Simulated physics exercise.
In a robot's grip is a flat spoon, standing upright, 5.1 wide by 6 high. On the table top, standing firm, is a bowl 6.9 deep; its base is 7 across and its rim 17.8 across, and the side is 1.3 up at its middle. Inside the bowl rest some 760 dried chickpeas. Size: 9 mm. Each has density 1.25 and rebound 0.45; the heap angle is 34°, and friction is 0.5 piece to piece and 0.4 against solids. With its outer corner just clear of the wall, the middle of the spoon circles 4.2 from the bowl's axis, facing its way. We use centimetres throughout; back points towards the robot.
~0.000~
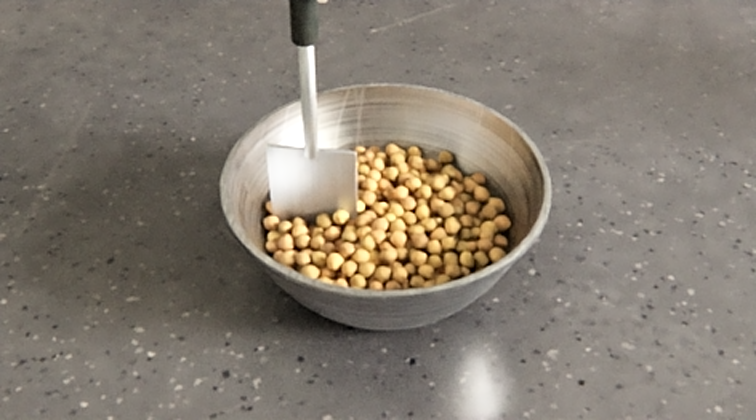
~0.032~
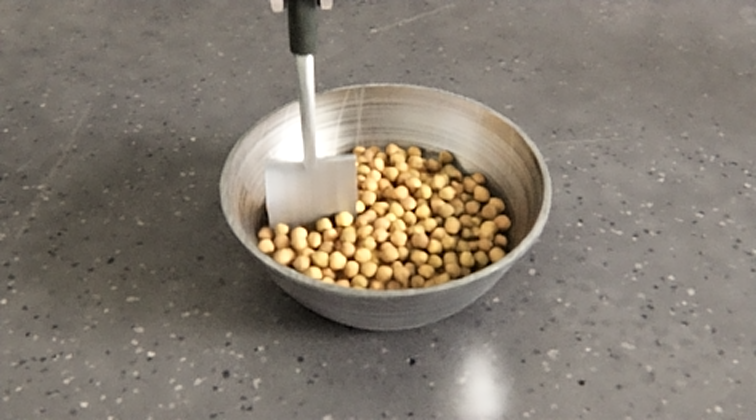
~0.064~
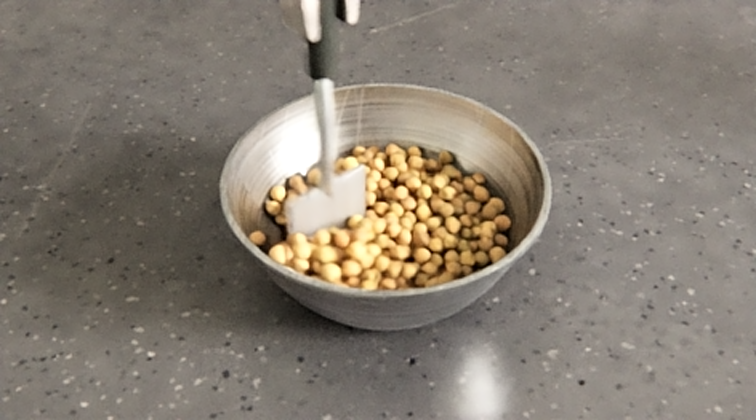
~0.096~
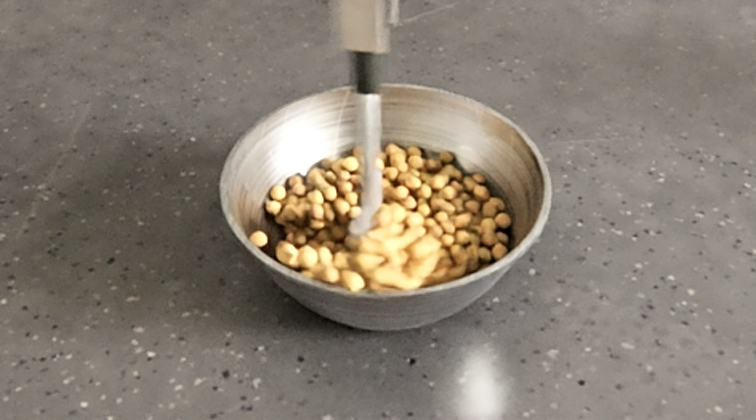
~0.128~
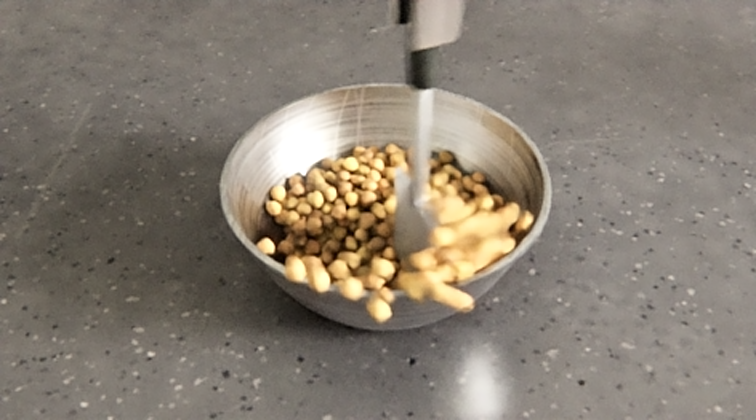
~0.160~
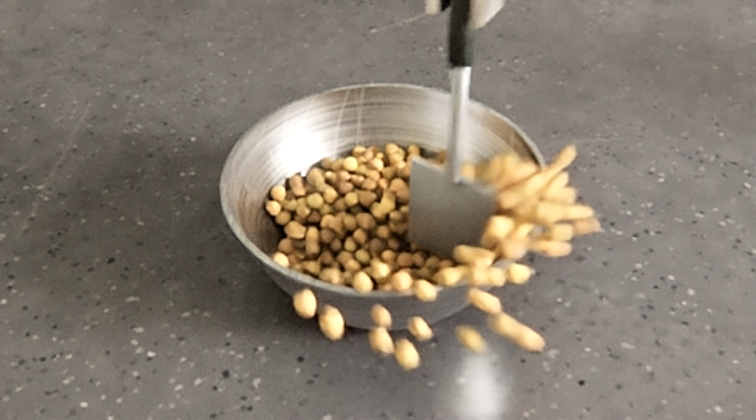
The clip opens on a metal bowl of dried chickpeas on a speckled gray surface, with a flat metal spoon standing at the left inside. A robot sweeps the spoon through the pile toward the right, pushing chickpeas ahead, until many fly over the front and right rim.
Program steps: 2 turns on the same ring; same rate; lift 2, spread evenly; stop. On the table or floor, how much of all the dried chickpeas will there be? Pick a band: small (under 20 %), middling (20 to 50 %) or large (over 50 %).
Middling.
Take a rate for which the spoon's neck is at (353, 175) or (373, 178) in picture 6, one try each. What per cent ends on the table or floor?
Around 10 and 15 per cent respectively.
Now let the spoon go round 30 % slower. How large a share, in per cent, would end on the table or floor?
Then roughly 20 per cent.
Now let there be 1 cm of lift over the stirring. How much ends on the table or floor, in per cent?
Near 40 in a hundred.
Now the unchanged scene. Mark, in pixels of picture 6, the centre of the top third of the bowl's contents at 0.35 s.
(304, 218), roughly.
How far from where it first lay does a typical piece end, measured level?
Reading: Around 4 cm.
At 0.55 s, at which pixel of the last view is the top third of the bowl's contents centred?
In the final view it lies at about (385, 238).
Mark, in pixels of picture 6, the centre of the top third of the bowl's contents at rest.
Close to (385, 234).
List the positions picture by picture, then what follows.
In the first frame, spoon neck at (310, 127), 0° round; upper third of the load around (393, 221), from x 270 to 500, top at y 150; 763 in the bowl.
In the second frame, spoon neck at (309, 137), 14° round; upper third of the load around (386, 225), from x 265 to 500, top at y 150.
In the third frame, spoon neck at (326, 162), 49° round; upper third of the load around (381, 235), from x 260 to 500, top at y 150.
In the fourth frame, spoon neck at (368, 177), 85° round; upper third of the load around (399, 241), from x 260 to 500, top at y 150; 760 in the bowl, 3 in flight or on the tool.
In the fifth frame, spoon neck at (418, 173), 120° round; upper third of the load around (444, 232), from x 265 to 525, top at y 150; 753 in the bowl, 10 in flight or on the tool.
In the sixth frame, spoon neck at (455, 151), 156° round; upper third of the load around (481, 201), from x 275 to 585, top at y 150; 728 in the bowl, 35 in flight or on the tool.
After 0.35 s, 13° round, highest piece 11 above the table; 572 in the bowl, 87 on the table or floor, 104 in flight or on the tool.
After 0.55 s, 229° round, highest piece 10 above the table; 535 in the bowl, 220 on the table or floor, 8 in flight or on the tool.
After 0.85 s, 0° round, highest piece 5 above the table; 535 in the bowl, 228 on the table or floor.
After 1.55 s, 0° round, highest piece 5 above the table; 535 in the bowl, 228 on the table or floor.
At rest, 535 in the bowl, 228 on the table or floor. That is 30 % on the table or floor.
